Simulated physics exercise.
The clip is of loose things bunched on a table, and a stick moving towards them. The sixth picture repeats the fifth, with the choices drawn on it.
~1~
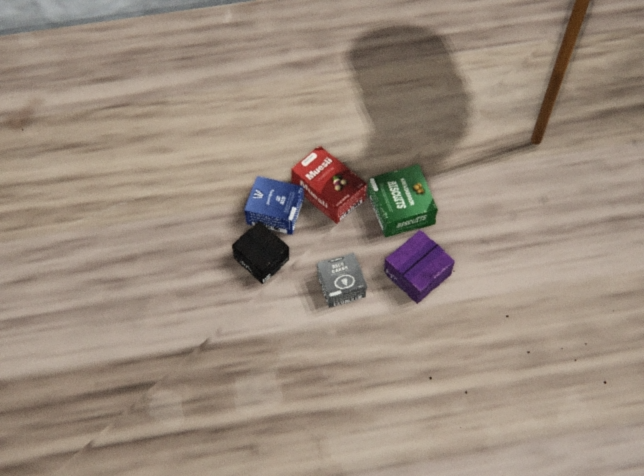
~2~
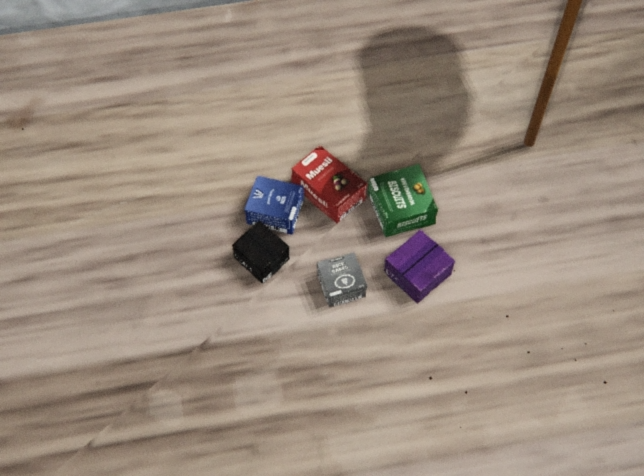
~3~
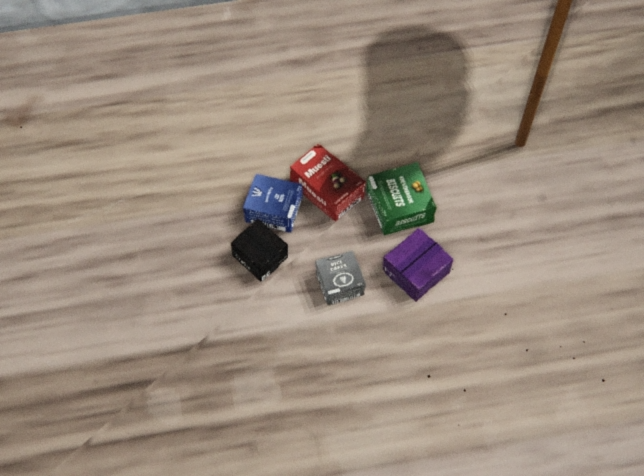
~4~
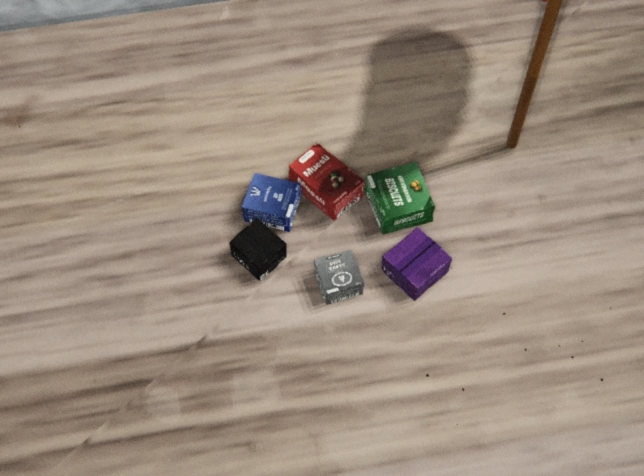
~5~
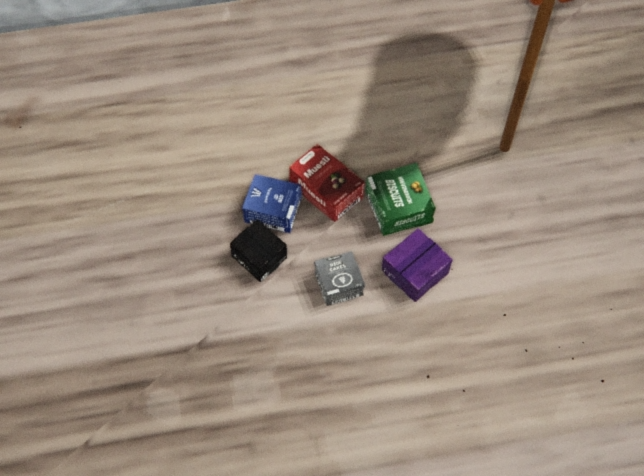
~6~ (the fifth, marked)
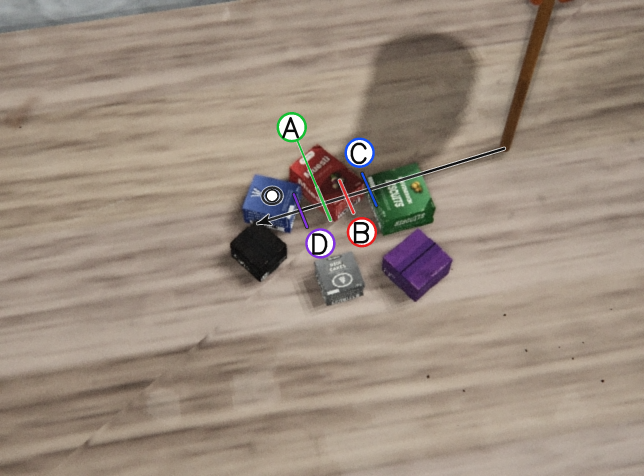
Six small boxes lie in a loose ring on a wood-grained tabletop, seen from above, with a rounded shadow above them. A red one is at the top, blue and black ones at the left, grey at the bottom, and green and purple at the right. A thin brown stick at the upper right moves slowly leftward while the boxes stay in place and the view barely shifts.
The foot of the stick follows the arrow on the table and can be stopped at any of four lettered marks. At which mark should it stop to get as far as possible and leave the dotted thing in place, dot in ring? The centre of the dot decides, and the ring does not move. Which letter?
It can go as far as B.
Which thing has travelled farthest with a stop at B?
The green packet.
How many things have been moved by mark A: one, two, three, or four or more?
In all, three.
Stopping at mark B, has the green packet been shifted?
By then, yes.
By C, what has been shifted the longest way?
The green packet.
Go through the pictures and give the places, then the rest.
In the first picture, blue box (275, 205); grey box (341, 280); green packet (402, 201).
In the second picture, green packet (402, 200); purple box (419, 266).
In the third picture, black box (260, 251); red packet (327, 182).
In the fourth picture, blue box (272, 202); grey box (338, 277).
In the fifth picture, green packet (400, 199); purple box (416, 265); black box (259, 251).
On the marked copy, A at (324, 204); B at (347, 196); C at (369, 190); D at (300, 210); the arrow from (504, 149) to (258, 224); the white dot at (272, 195).
With B. Early on, foot of the stick (448, 167).
Further on, foot of the stick (391, 184); green packet (391, 212); red packet (323, 189).
At the end, foot of the stick (347, 197); green packet (377, 219); red packet (320, 189); the dot is still in its ring.
As for the rest, A shifts the dotted thing to (248, 207); C keeps the dot in but is short; D shifts the dotted thing to (224, 208).
